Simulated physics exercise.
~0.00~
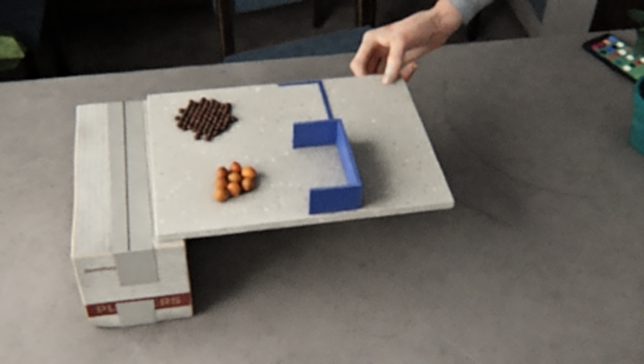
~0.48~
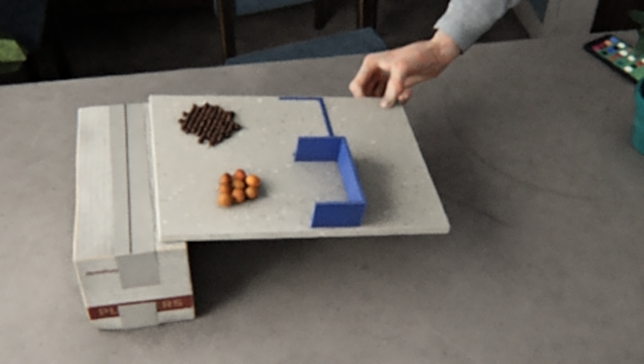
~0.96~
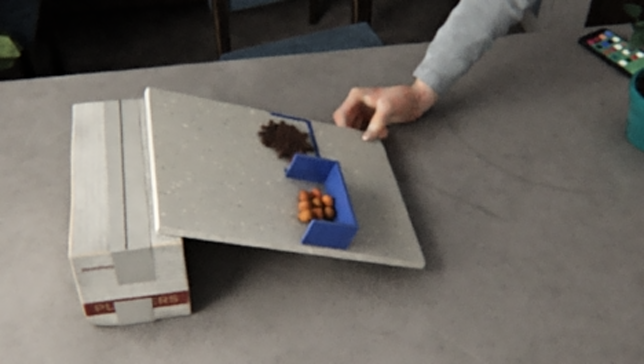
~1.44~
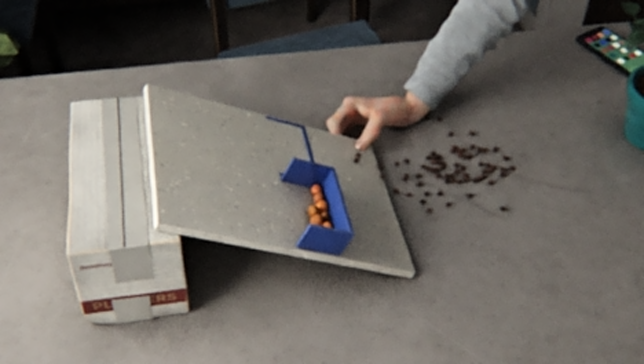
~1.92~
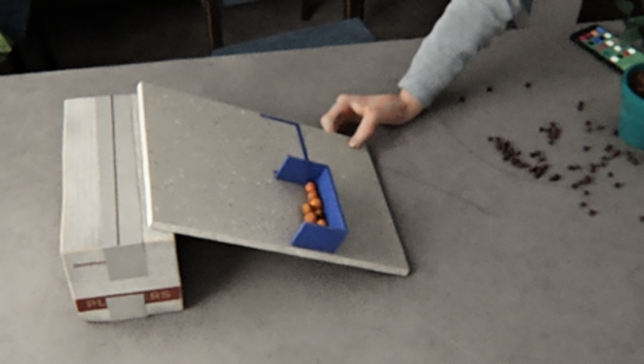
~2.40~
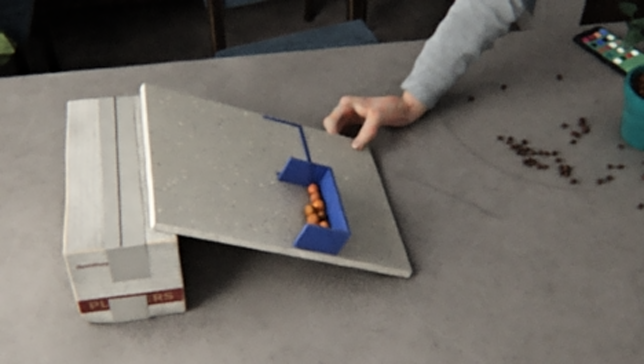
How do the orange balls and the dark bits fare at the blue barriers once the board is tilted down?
The orange balls stop at their blue barrier and stay on the board. The dark bits all get past theirs and scatter across the counter to the right.
A hand lowers a board's end; orange balls stay behind blue walls, dark bits scatter right.
